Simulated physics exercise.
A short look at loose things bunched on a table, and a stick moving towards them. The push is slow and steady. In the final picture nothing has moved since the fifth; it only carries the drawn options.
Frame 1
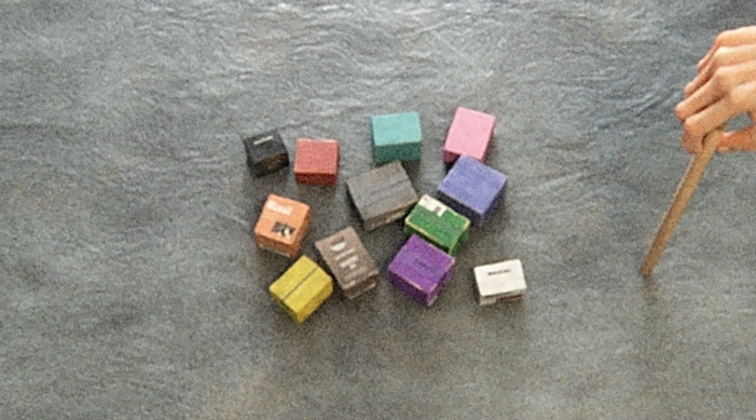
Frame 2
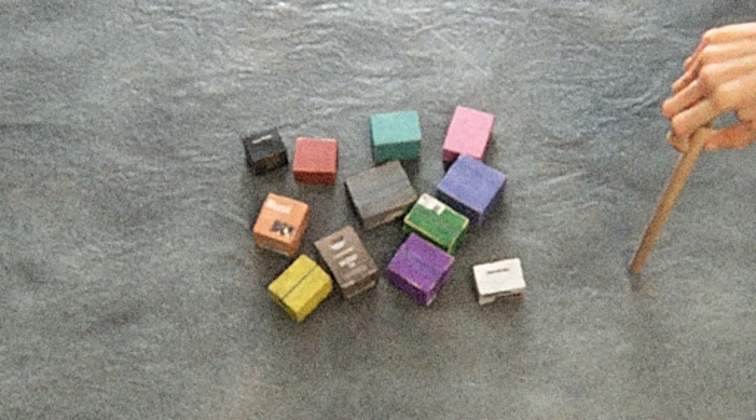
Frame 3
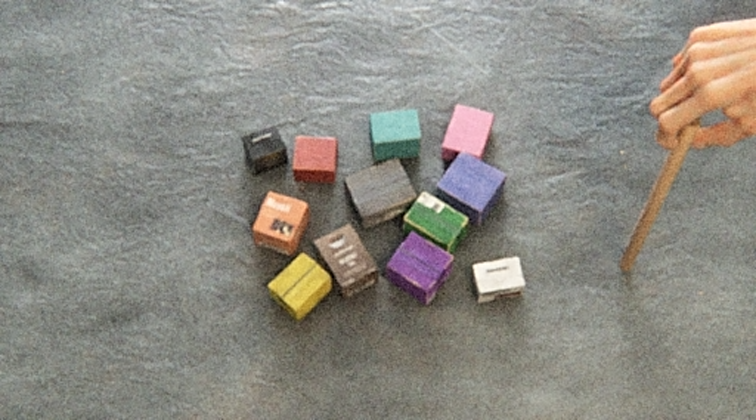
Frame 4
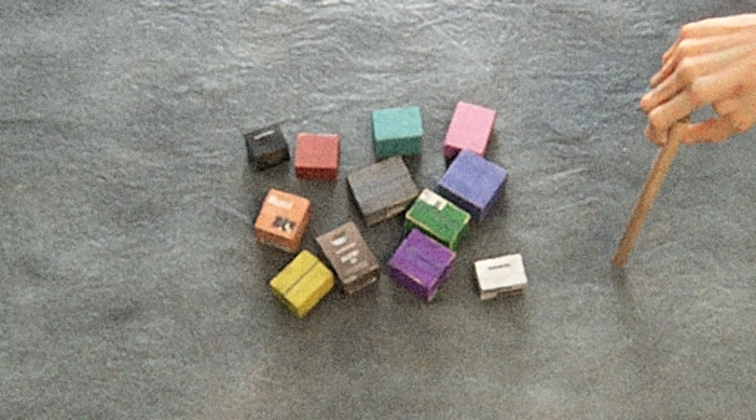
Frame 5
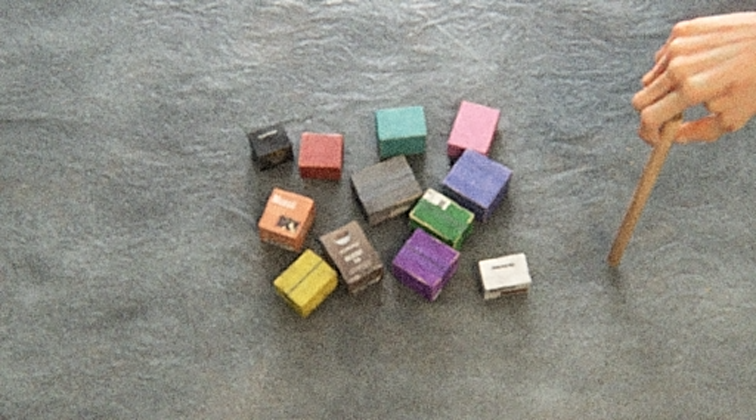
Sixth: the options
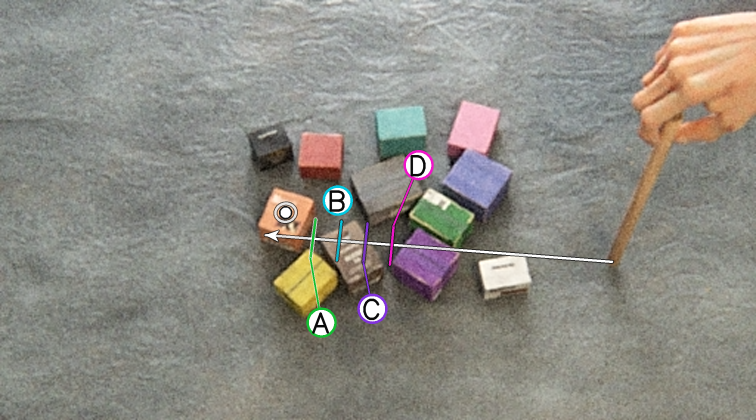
In the video, a hand at the right holds a thin wooden stick and moves it slowly left across a grey surface, while a loose cluster of small colourful boxes and blocks shows no clear movement of its own.
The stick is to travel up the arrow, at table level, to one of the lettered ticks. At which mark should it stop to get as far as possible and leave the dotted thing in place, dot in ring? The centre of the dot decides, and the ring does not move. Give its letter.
A is the last safe stop.
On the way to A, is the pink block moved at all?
No.
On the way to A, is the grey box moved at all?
By then, yes.
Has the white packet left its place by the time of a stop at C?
No.
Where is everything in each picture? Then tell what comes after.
Yellow box (302, 290); green box (437, 229); grey box (381, 197), in the first frame.
Grey box (381, 196); black packet (266, 151), in the second frame.
Blue block (470, 189); pink block (468, 137), in the third frame.
Brown packet (348, 258); white packet (500, 278), in the fourth frame.
Orange packet (287, 221); red block (322, 156); turquoise block (401, 132), in the fifth frame.
On the marked copy, A at (313, 239); B at (339, 241); C at (366, 243); D at (392, 245); the arrow from (612, 262) to (266, 235); the white dot at (285, 213).
Taking A. A third of the way, foot of the stick (504, 254).
Two thirds of the way, foot of the stick (397, 246); green box (413, 207); grey box (374, 172).
When it is over, foot of the stick (313, 239); green box (413, 207); brown packet (323, 263); the dot is still in its ring.
As for the rest, B keeps the dot in but is short; C keeps the dot in but is short; D keeps the dot in but is short.
